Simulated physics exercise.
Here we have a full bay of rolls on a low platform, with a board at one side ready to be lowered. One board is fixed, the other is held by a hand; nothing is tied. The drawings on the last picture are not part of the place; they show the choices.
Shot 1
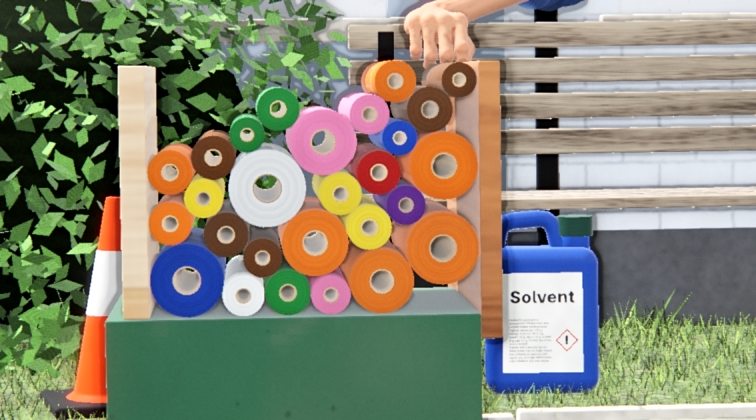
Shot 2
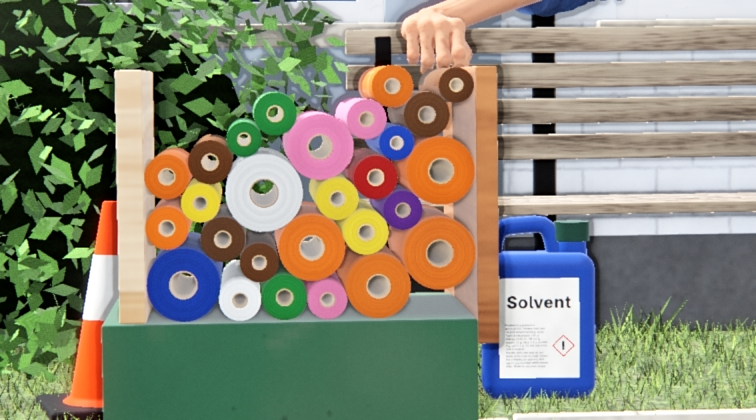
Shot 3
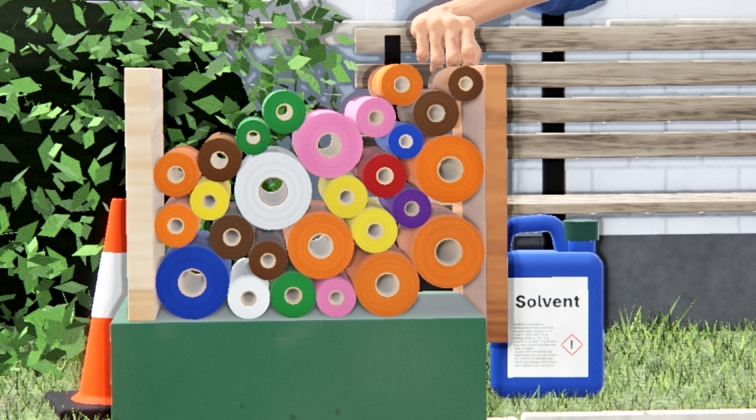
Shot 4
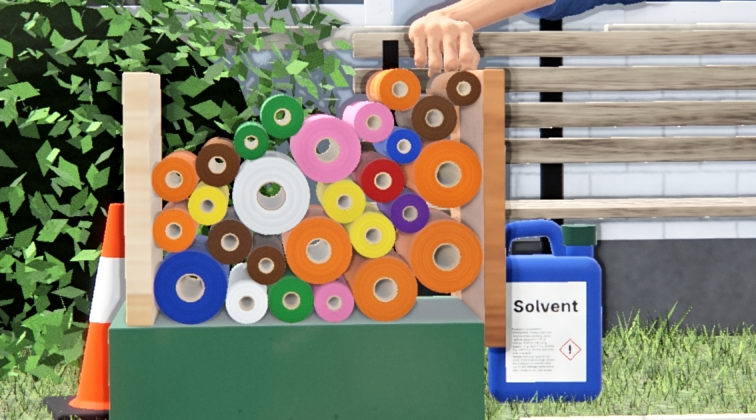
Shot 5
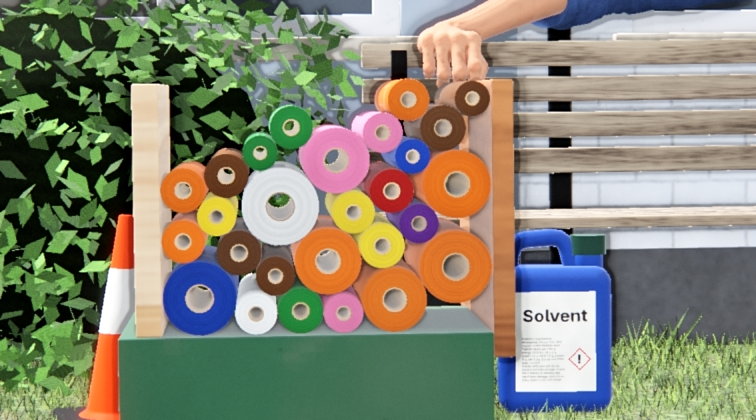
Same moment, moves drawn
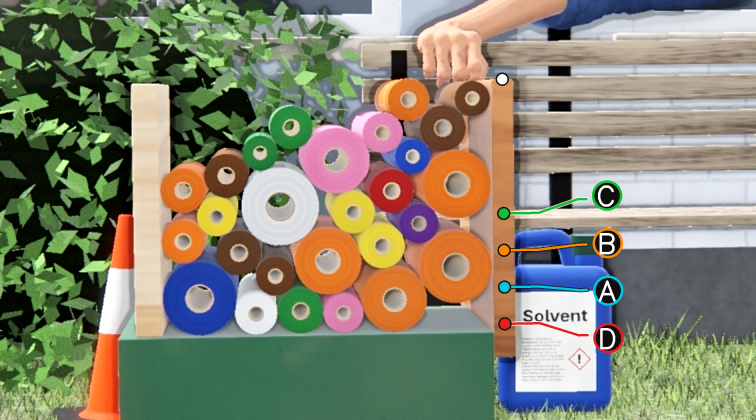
Nothing moves but a slight shift of the view as a hand grips the board beside colourful rolls stacked on a green platform.
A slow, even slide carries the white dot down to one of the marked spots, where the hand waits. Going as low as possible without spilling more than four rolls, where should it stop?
The answer is mark B.
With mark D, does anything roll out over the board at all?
Yes, at D.
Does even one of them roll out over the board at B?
Yes, at B.
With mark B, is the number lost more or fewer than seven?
It loses fewer than seven.
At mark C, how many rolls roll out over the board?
At C the number is three.
On the marked copy, A at (505, 287); B at (505, 250); C at (504, 213); D at (505, 323); the white dot at (503, 79).
With B. Early on, top of the board (491, 158).
Further on, top of the board (492, 247).
At the end, top of the board (492, 250), three out over the board.
As for the rest, A more than four out over the board; C three out over the board; D more than four out over the board.
